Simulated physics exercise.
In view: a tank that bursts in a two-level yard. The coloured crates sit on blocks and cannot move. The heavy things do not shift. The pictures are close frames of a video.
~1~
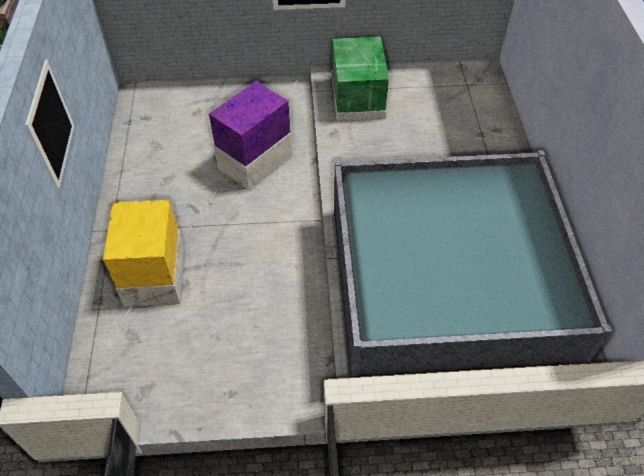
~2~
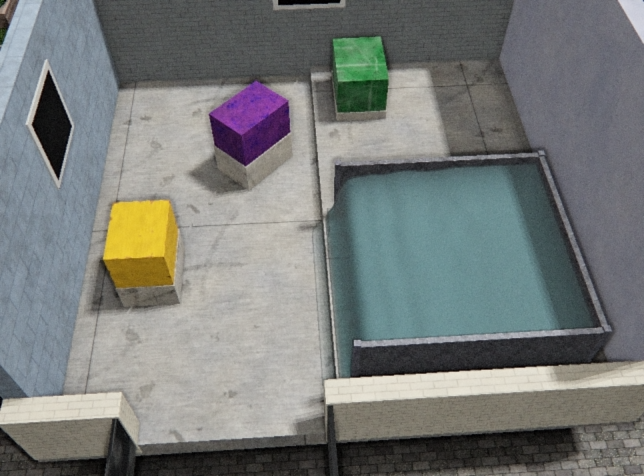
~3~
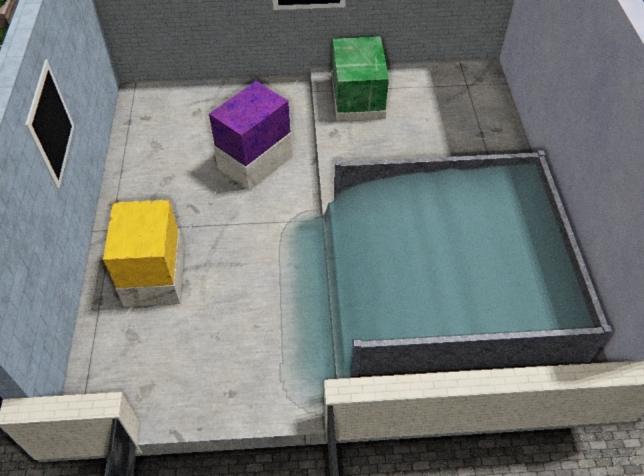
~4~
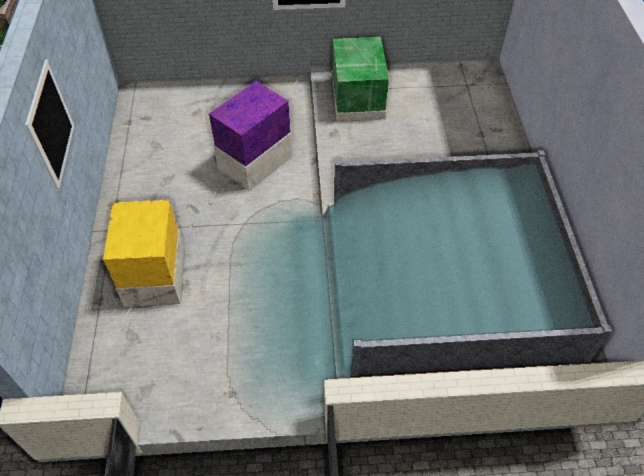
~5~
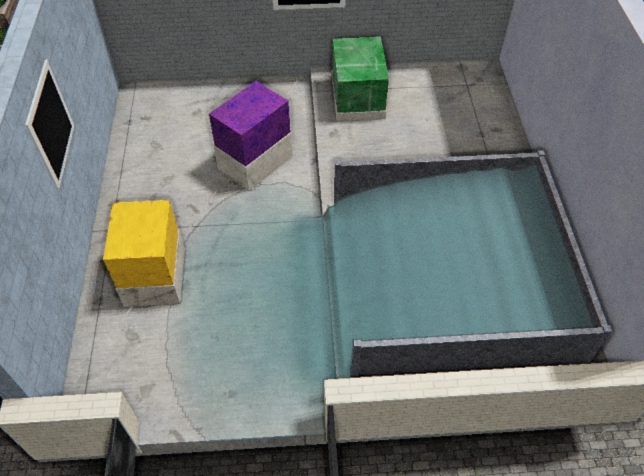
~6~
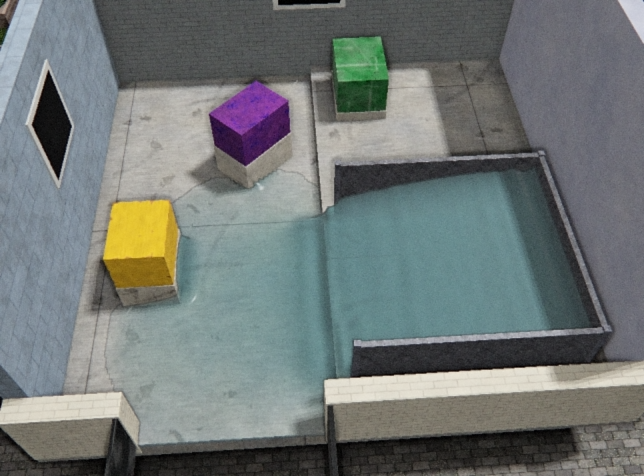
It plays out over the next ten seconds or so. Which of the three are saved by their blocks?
The purple crate keeps dry; the green crate is soaked; the yellow crate is soaked.
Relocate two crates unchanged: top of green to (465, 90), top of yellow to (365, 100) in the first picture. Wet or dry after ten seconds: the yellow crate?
In short: Yellow crate stays dry.
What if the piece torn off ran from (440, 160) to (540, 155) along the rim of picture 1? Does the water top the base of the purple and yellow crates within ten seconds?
Then: The purple one is safe, the yellow one escapes it.
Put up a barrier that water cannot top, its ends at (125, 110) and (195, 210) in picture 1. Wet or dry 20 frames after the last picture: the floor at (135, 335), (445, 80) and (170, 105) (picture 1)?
In turn: Wet, dry, flooded.
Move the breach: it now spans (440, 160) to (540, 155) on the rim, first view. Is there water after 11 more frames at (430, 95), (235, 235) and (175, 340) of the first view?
In that order: Wet, not flooded, clear.
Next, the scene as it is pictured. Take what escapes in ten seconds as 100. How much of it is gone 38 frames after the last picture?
I make it 60 per cent.
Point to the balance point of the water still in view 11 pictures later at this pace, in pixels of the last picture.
Around (263, 282).
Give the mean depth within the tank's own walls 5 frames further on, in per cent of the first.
Some 52 per cent.
A moment on, water covers 45 % of the floor; the purple crate water round its plinth, the green crate not reached, the yellow crate water round its plinth.
Next, water covers 55 % of the floor; the purple crate water round its plinth, the green crate not reached, the yellow crate water round its plinth.
Then, water covers 65 % of the floor; the purple crate water round its plinth, the green crate water round its plinth, the yellow crate water round its plinth.
Later, water covers 85 % of the floor; the purple crate water round its plinth, the green crate water round its plinth, the yellow crate water round its plinth.
In the end, water covers 95 % of the floor; the purple crate stayed above the water, the green crate was topped, the yellow crate was topped.
